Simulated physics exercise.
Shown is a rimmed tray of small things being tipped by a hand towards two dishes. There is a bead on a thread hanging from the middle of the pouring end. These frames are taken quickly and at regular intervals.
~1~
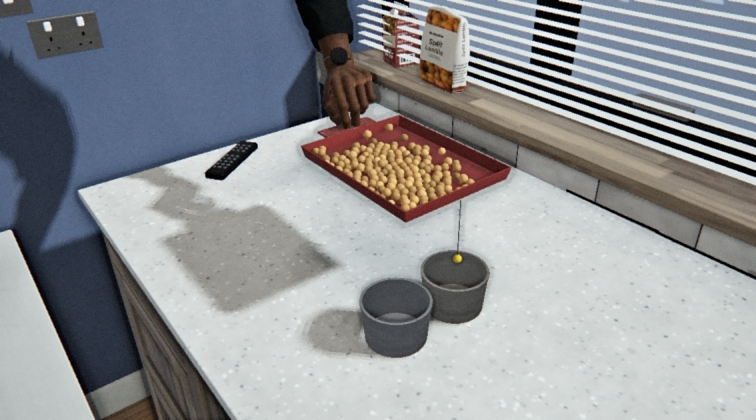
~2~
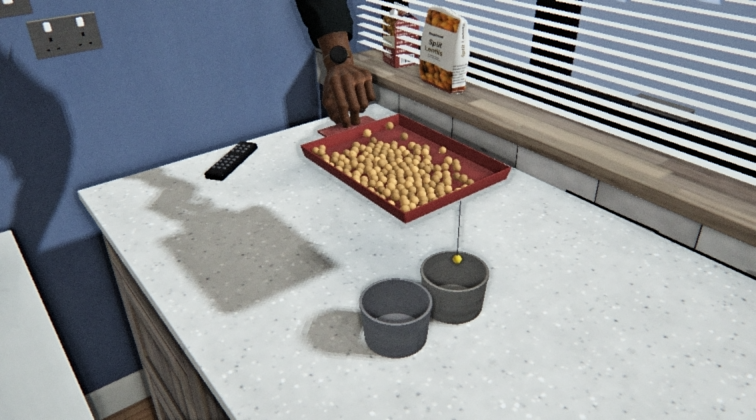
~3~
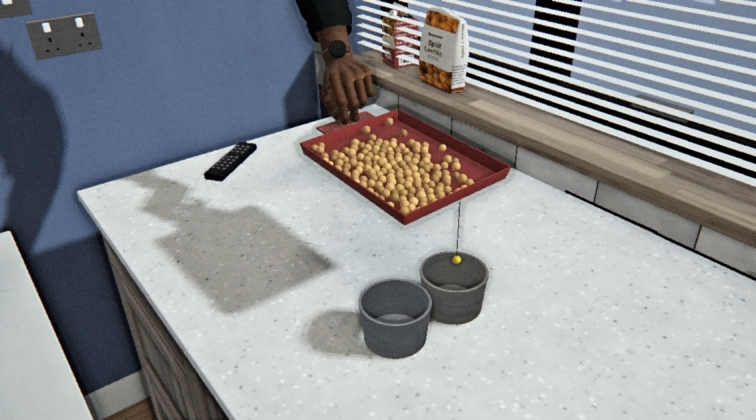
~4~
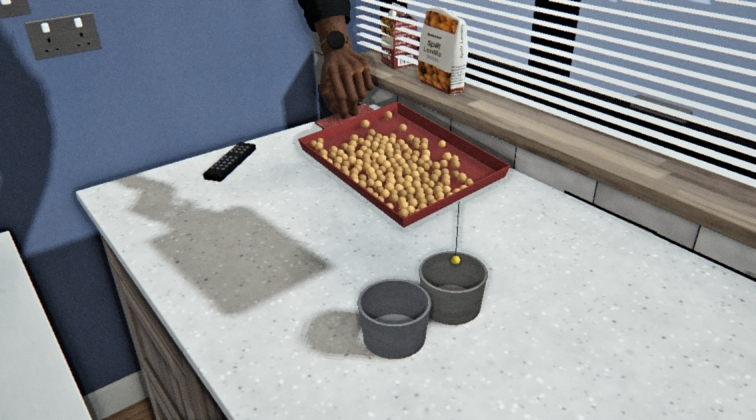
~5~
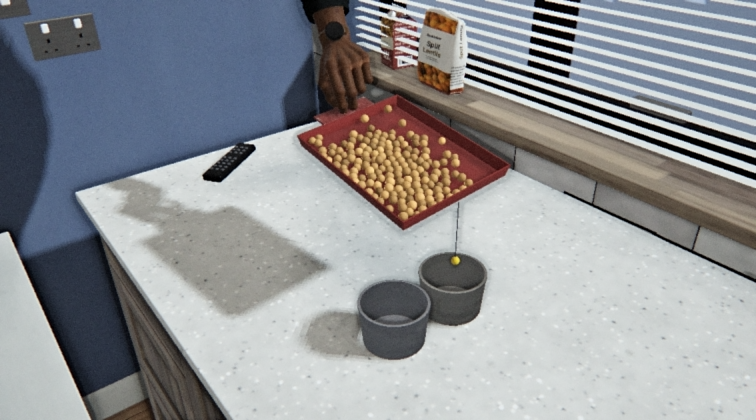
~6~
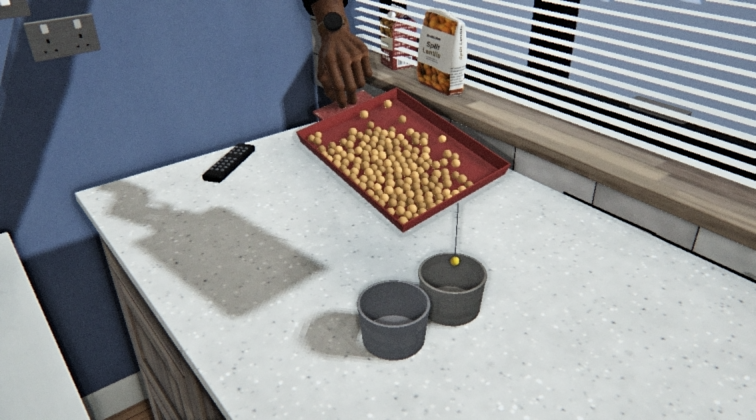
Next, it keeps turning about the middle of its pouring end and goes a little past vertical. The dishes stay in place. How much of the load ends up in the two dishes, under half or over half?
Over half.
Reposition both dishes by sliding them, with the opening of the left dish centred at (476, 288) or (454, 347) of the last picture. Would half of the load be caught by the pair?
Result, first setup: A minority share; second setup: A minority share.
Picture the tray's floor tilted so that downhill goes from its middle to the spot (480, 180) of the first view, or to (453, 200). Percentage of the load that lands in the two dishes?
For the first aim it is 0 in a hundred, for the second 10 in a hundred.
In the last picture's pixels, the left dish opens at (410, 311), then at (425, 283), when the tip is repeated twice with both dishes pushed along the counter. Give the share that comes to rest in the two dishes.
Roughly 80 per cent, then roughly 30 per cent.
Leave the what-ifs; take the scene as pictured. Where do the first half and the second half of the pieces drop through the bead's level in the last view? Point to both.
Around (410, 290) at first; around (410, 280) after that.
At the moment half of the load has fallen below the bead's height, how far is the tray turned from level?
Somewhere near 80°.
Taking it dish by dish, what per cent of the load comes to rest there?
The share is 80 per cent in the left dish and 0 per cent in the right dish.
Shortly afterwards, tray tipped steeply; the whole lot on the tray.
Next, tray tipped right over; only a few on the tray; near two thirds in the left dish; only a few in the right dish; near a quarter outside both; only a few in the air.
Some moments later, tray tipped past a quarter turn; the bulk in the left dish; only a few in the right dish; near a quarter outside both.
In the end, tray tipped past a quarter turn; the bulk in the left dish; only a few in the right dish; near a quarter outside both.
